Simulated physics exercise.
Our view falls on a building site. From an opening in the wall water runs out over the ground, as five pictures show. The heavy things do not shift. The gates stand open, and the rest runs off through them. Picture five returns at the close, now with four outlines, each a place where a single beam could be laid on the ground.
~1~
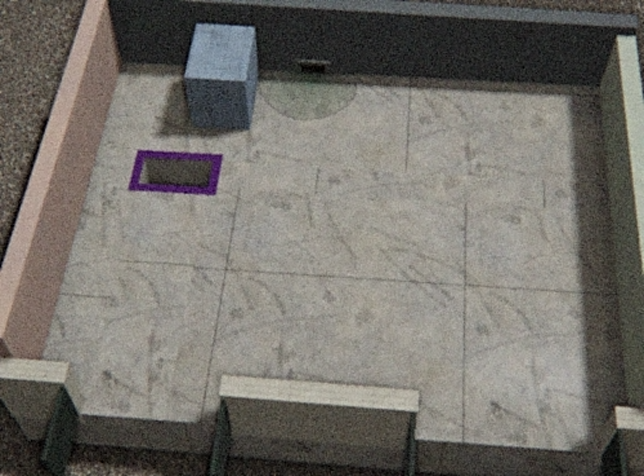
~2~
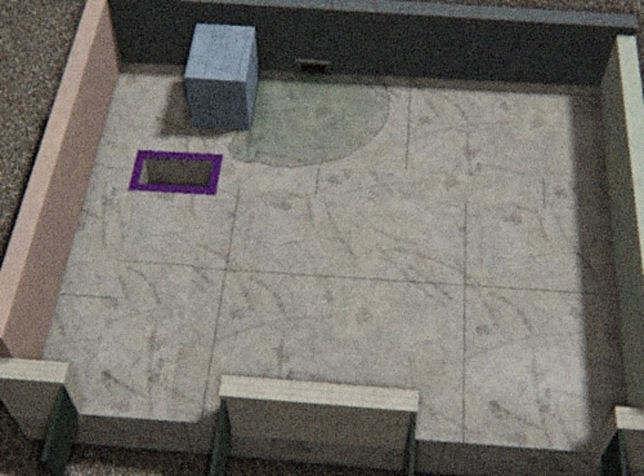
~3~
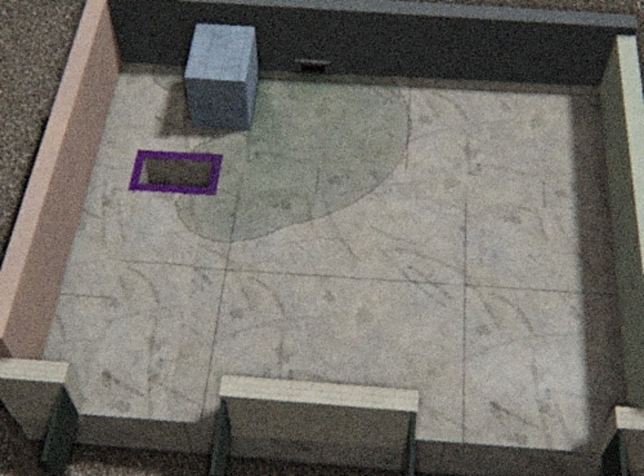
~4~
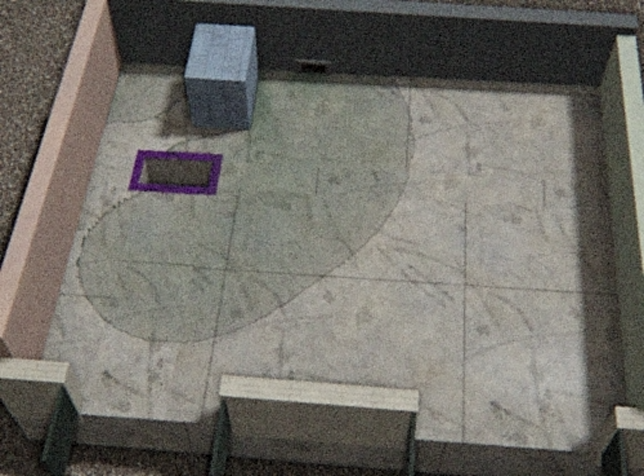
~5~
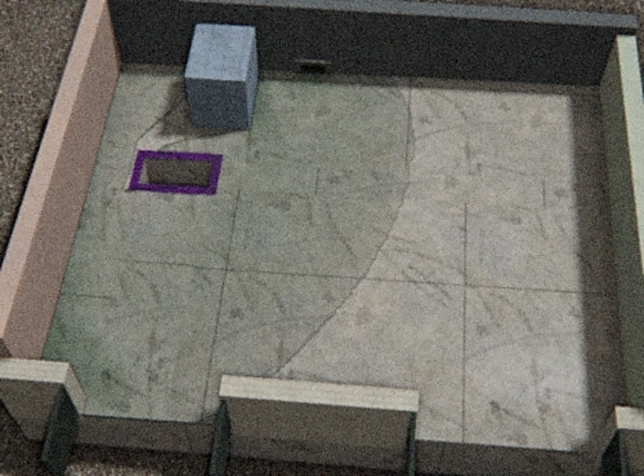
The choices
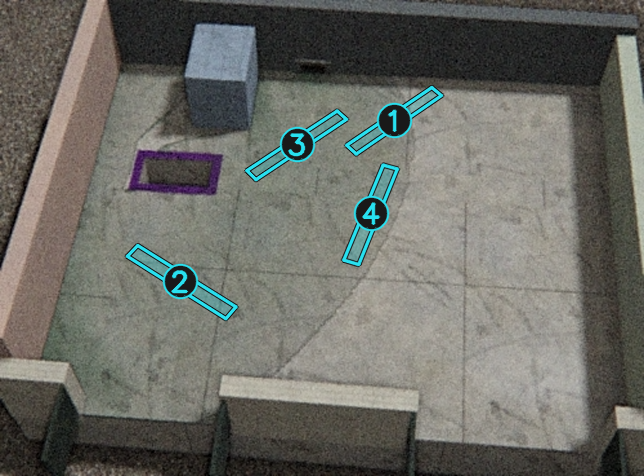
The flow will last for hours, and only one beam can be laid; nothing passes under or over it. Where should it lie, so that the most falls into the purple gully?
The best spot is 3.
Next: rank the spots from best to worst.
Best to worst: 3, 2, 1, 4.
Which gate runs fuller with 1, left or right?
The left gate.
On the marked copy, 1 from (351, 149) to (436, 91); 2 from (132, 250) to (230, 312); 3 from (251, 175) to (341, 115); 4 from (351, 262) to (390, 167).
With 1, about 17 % of the stream runs into the purple gully, about 83 % out by the gates.
With 2, about 30 % of the stream runs into the purple gully, about 69 % out by the gates.
With 3, about 47 % of the stream runs into the purple gully, about 53 % out by the gates.
With 4, about 14 % of the stream runs into the purple gully, about 86 % out by the gates.
